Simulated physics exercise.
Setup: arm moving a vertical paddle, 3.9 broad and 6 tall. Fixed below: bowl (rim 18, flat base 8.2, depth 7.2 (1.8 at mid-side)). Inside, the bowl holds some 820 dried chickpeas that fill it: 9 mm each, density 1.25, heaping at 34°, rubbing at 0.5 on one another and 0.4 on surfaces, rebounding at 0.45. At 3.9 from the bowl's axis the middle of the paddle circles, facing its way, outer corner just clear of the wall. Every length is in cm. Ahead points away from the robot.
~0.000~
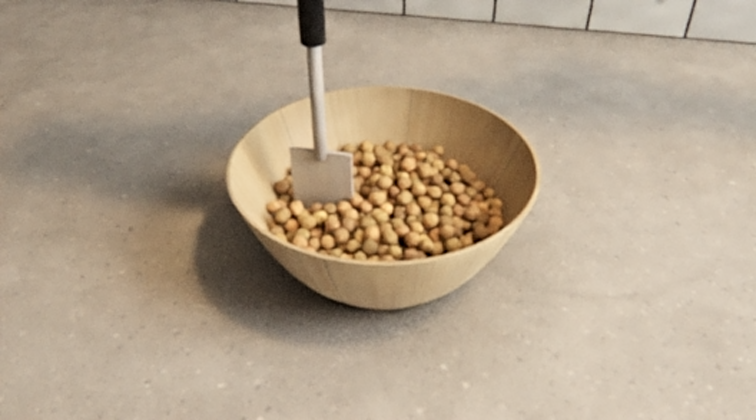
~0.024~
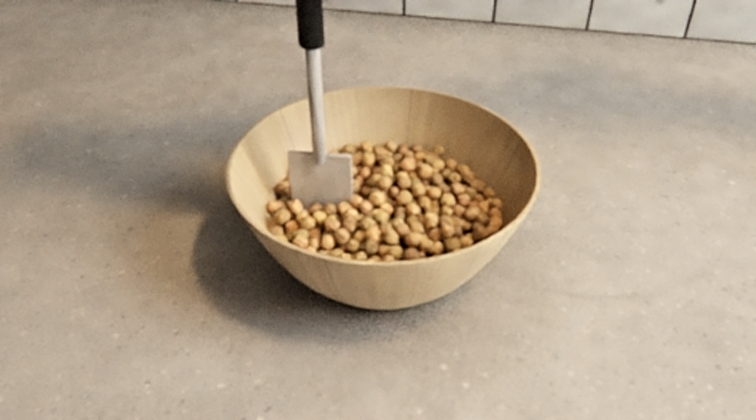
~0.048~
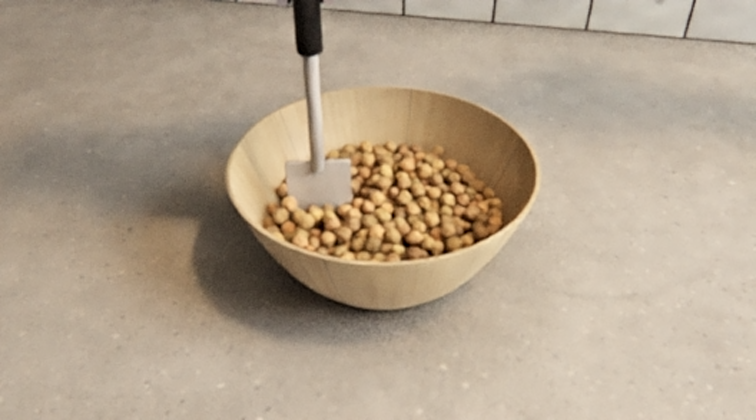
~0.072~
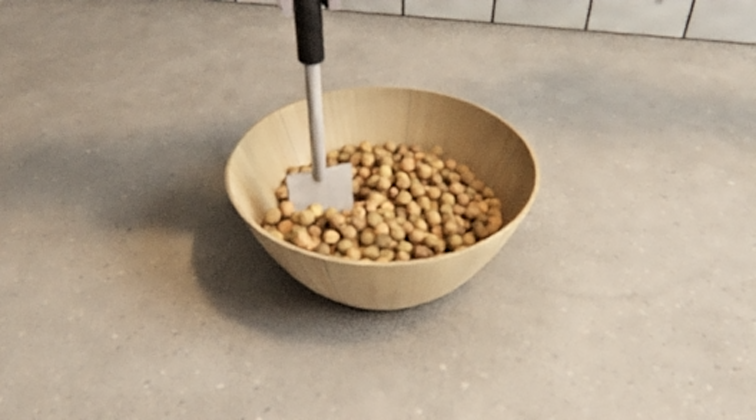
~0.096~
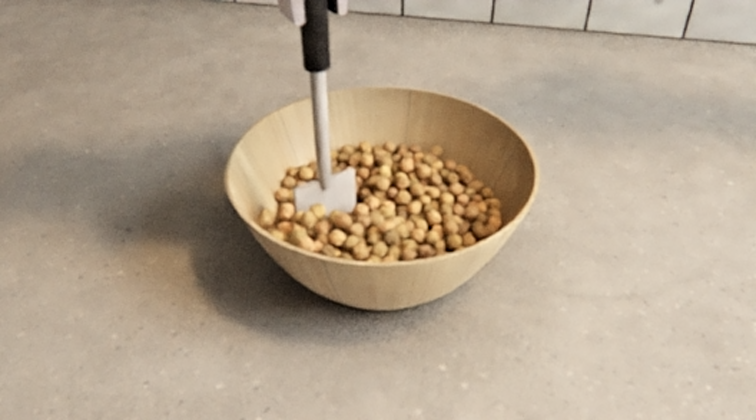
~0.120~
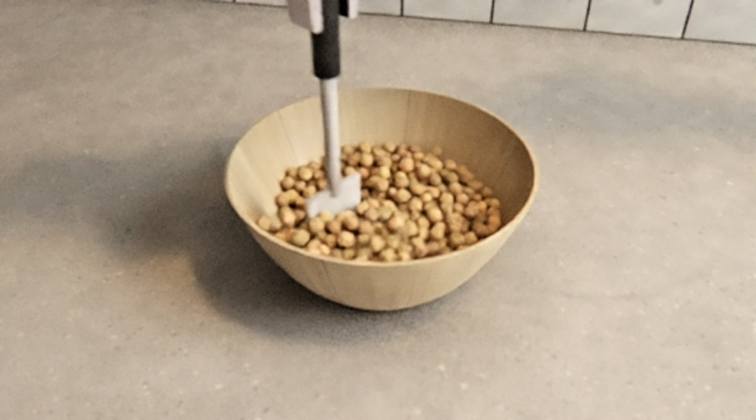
A flat metal paddle with a black handle, held upright by a robot arm, pushed slowly through chickpeas in a wooden bowl, moving slightly toward the viewer, then a little right, turning and nudging them along.
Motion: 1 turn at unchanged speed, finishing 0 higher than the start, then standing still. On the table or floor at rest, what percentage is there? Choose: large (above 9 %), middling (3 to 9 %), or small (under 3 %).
Middling.
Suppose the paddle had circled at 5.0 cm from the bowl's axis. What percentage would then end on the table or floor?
Then about 10 per cent.
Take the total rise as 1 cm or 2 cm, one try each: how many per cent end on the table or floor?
About 5 per cent on the first try and 5 per cent on the second.
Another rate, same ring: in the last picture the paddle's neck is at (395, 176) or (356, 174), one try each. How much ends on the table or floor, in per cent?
About 35 per cent, then about 15 per cent.
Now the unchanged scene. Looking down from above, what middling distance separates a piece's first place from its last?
Near 7 cm.
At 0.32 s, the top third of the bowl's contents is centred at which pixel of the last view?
Centre estimate: Approx. (473, 172) px.
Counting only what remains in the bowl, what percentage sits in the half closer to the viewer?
I'd put it at roughly 65 per cent.
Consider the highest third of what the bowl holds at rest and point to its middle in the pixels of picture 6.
I'd put it at about (314, 222).
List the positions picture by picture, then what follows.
The paddle neck at (319, 130), 0° round; upper third of the load around (393, 209), from x 275 to 495, top at y 145; 819 in the bowl, in the first picture.
The paddle neck at (318, 132), 4° round; upper third of the load around (391, 210), from x 275 to 495, top at y 145, in the second picture.
The paddle neck at (316, 140), 16° round; upper third of the load around (386, 215), from x 270 to 495, top at y 145, in the third picture.
The paddle neck at (317, 149), 30° round; upper third of the load around (387, 219), from x 270 to 495, top at y 150, in the fourth picture.
The paddle neck at (323, 157), 44° round; upper third of the load around (386, 224), from x 265 to 495, top at y 150, in the fifth picture.
The paddle neck at (332, 165), 58° round; upper third of the load around (388, 229), from x 265 to 495, top at y 150; 819 in the bowl, in the sixth picture.
After 0.32 s, 174° round, highest piece 9 above the table; 812 in the bowl, 1 on the table or floor, 6 in flight or on the tool.
After 0.52 s, 290° round, highest piece 9 above the table; 785 in the bowl, 28 on the table or floor, 6 in flight or on the tool.
After 0.82 s, 0° round, highest piece 8 above the table; 776 in the bowl, 42 on the table or floor, 1 in flight or on the tool.
After 1.52 s, 0° round, highest piece 7 above the table; 775 in the bowl, 44 on the table or floor.
In the end, 775 in the bowl, 44 on the table or floor. That is 5 % on the table or floor.
